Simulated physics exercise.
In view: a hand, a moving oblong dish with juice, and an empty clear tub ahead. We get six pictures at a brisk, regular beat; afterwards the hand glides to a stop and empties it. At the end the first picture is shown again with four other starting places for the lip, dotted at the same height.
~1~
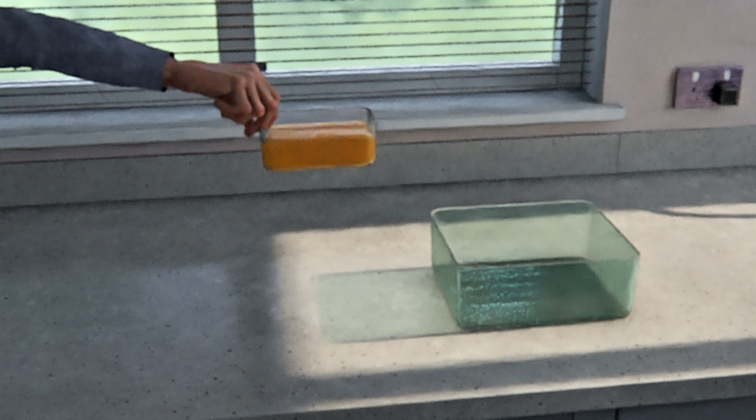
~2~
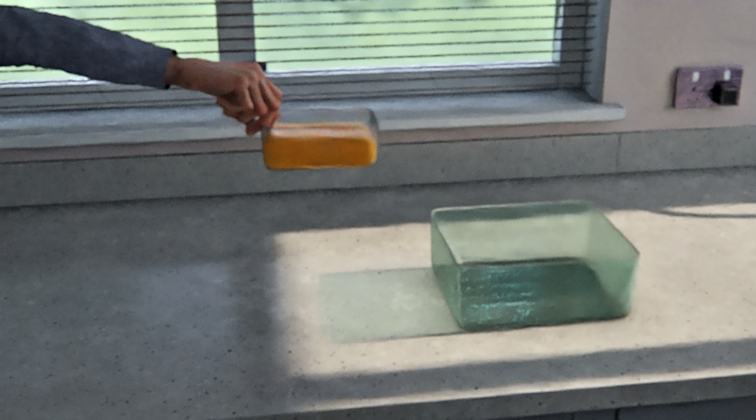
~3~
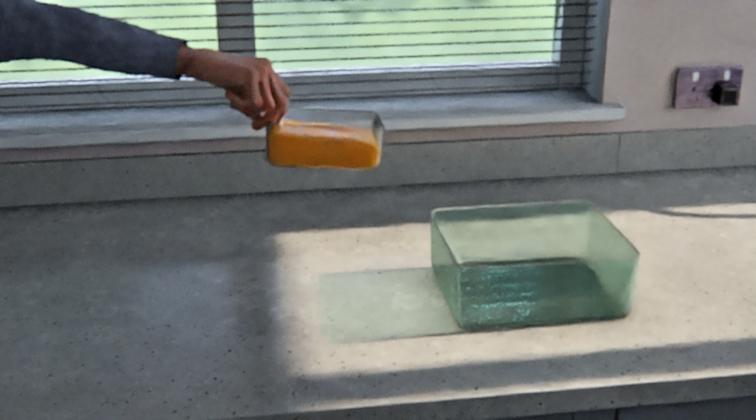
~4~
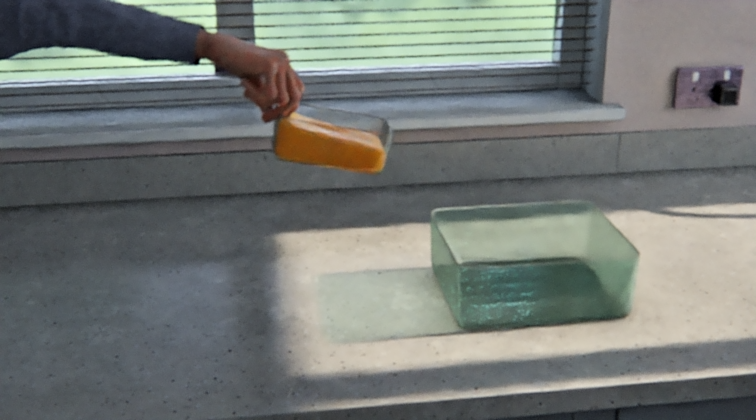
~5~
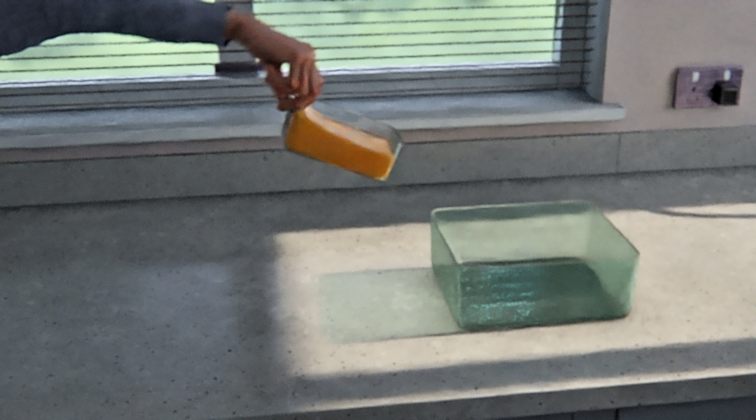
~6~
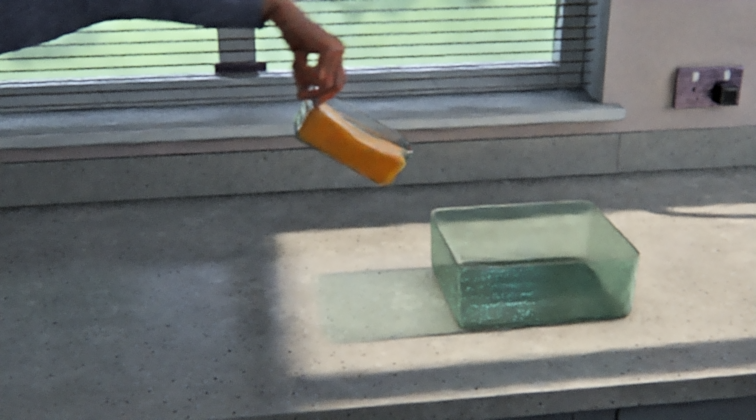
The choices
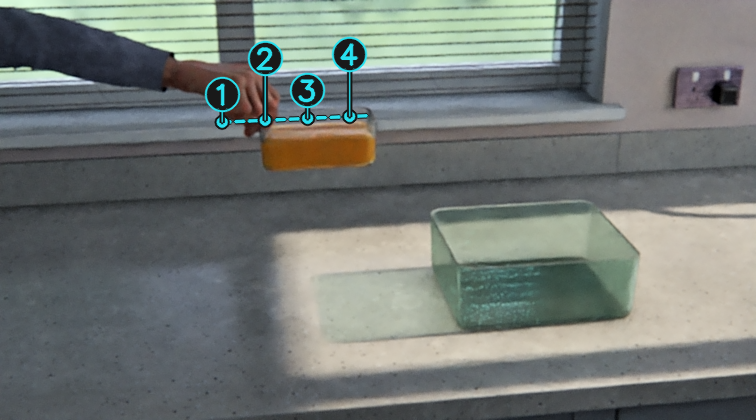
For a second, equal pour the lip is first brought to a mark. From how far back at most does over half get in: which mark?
I would pick dot 3.
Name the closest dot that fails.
2.
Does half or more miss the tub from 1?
Yes, it does.
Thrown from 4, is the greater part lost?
No.
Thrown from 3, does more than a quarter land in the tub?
Yes, clearly.
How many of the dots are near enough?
Two.
On the marked copy, 1 at (222, 122); 2 at (265, 120); 3 at (307, 118); 4 at (349, 116).
Choosing 1, about 0 % lands in the tub, 98 % falls short.
Choosing 2, about 6 % lands in the tub, 91 % falls short and 4 % goes beside or beyond.
Choosing 3, about 74 % lands in the tub, 18 % falls short and 8 % goes beside or beyond.
Choosing 4, about 80 % lands in the tub, 7 % falls short and 13 % goes beside or beyond.
